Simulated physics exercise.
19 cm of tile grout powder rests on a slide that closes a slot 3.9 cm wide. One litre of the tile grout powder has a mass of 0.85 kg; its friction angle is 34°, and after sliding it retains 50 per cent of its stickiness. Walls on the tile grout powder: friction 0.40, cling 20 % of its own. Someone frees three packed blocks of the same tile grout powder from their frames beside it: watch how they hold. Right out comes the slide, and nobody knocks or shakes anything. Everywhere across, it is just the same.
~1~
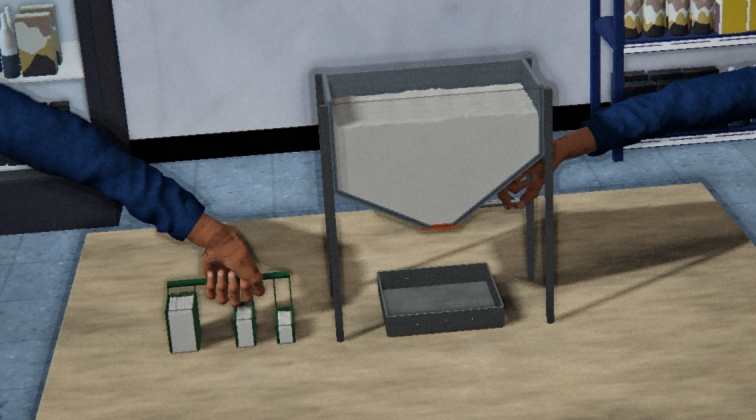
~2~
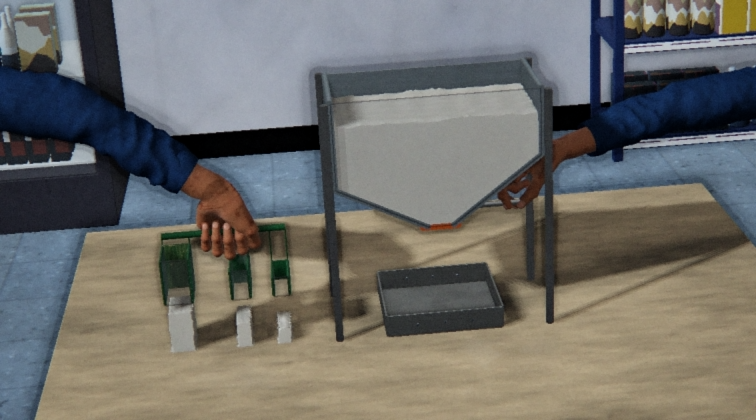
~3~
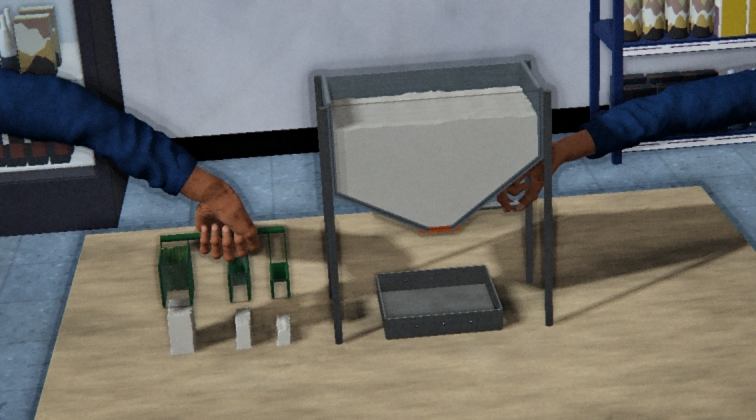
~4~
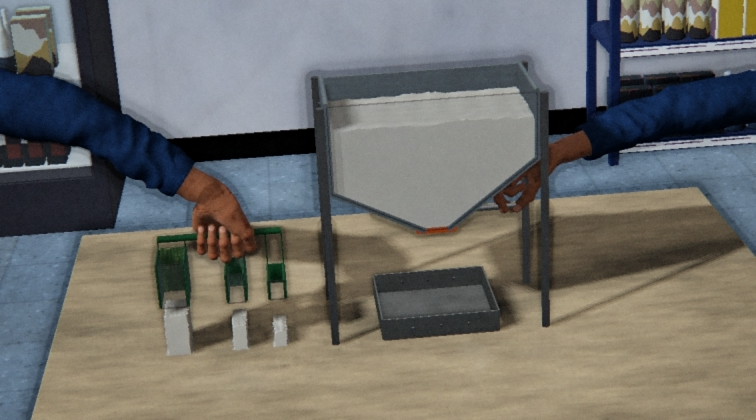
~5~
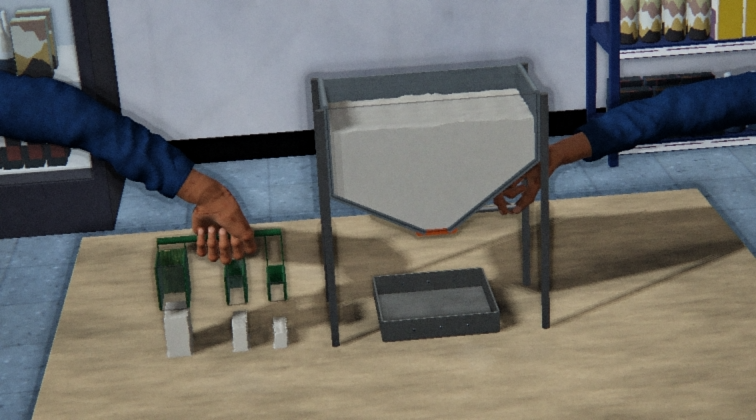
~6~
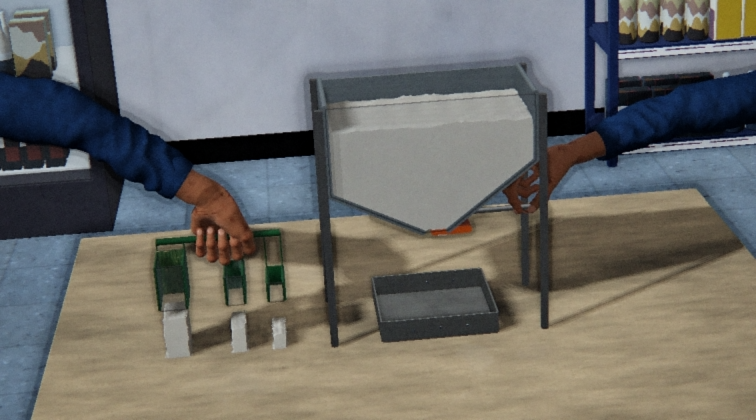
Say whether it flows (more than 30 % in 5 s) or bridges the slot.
Here the tile grout powder locks up.
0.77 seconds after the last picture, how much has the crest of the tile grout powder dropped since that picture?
I'd put it at close to 0.0 cm.
Another 0.35 s on from the sixth picture, 0 % has run out.
Another 0.77 s on from the sixth picture, 0 % has run out.
Another 1.18 s on from the sixth picture, 0 % has run out.
Another 1.60 s on from the sixth picture, 0 % has run out.
Another 4.90 s on from the sixth picture, at the end, 0 % has run out.
